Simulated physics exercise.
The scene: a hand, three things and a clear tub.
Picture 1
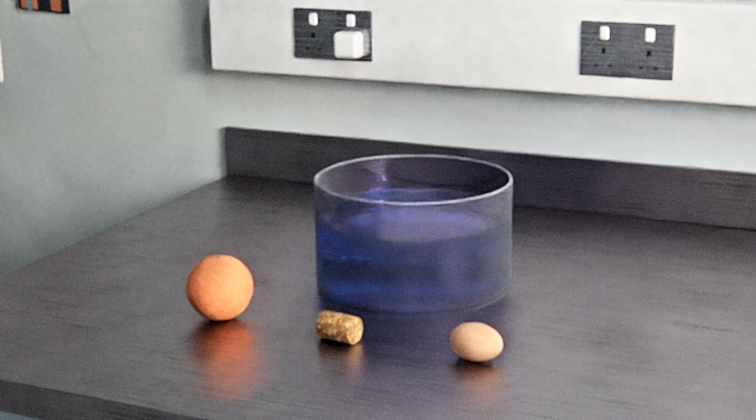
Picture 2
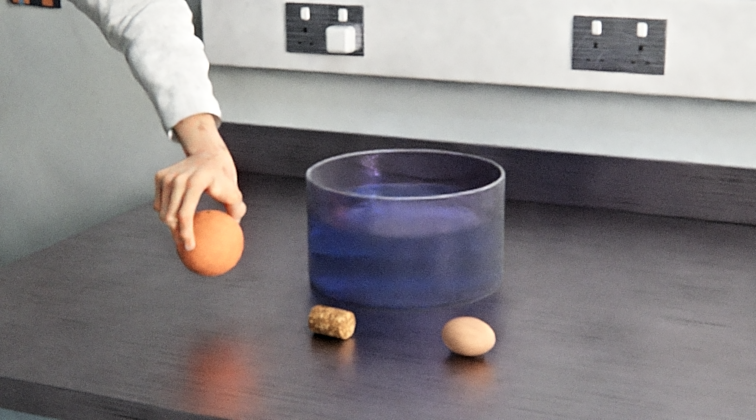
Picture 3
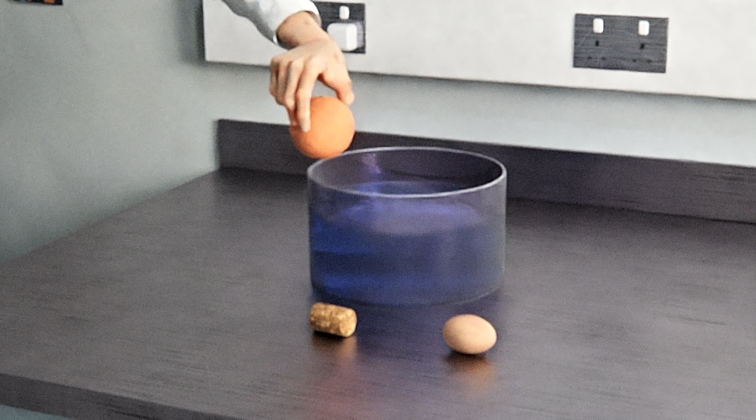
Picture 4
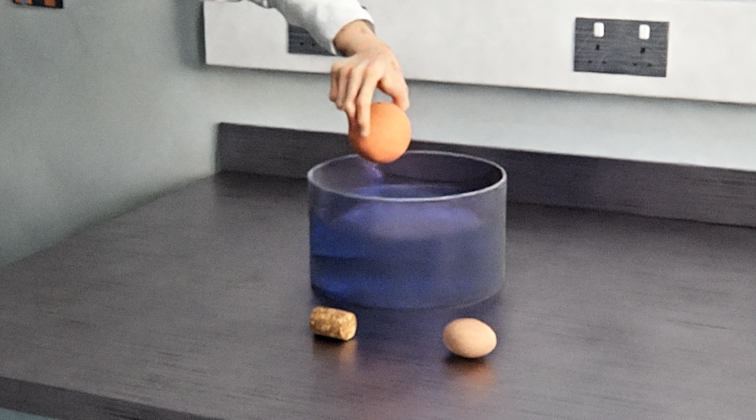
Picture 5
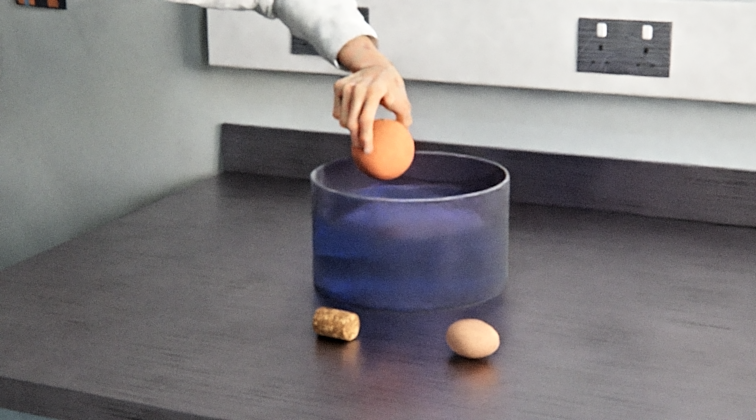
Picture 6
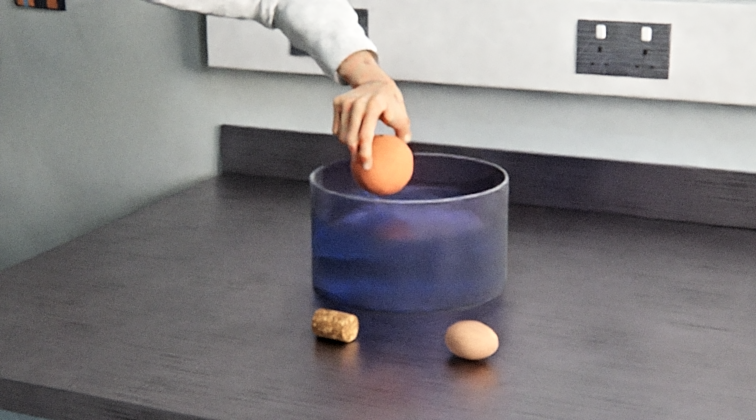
A hand picked up the orange from the left of the dark counter, carried it right and over the clear tub, then lowered it to just above the liquid, while the cork and egg stayed put.
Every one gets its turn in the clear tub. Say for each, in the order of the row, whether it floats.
Left bobs on top; middle bobs on top; right ends on the bottom.
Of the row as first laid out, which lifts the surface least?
It is the one in the middle.
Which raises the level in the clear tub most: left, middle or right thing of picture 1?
The left one.
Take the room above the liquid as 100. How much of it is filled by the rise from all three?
Some 14 per cent.
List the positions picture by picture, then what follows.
The row from the left; orange (219, 287); cork (339, 328); egg (476, 342), in the first frame.
A hand picks up the orange; orange (210, 242); egg (468, 336), in the second frame.
It is carried over; orange (322, 127); cork (332, 320), in the third frame.
It is above the clear tub; orange (380, 132); egg (470, 338), in the fourth frame.
It comes down; orange (383, 149); cork (336, 324), in the fifth frame.
It is just over the surface; orange (382, 165); cork (335, 326); egg (472, 340), in the sixth frame.
Next, the orange rides on the surface.
After that, the cork rides on the surface.
Finally, the egg sinks; afloat, orange and cork.
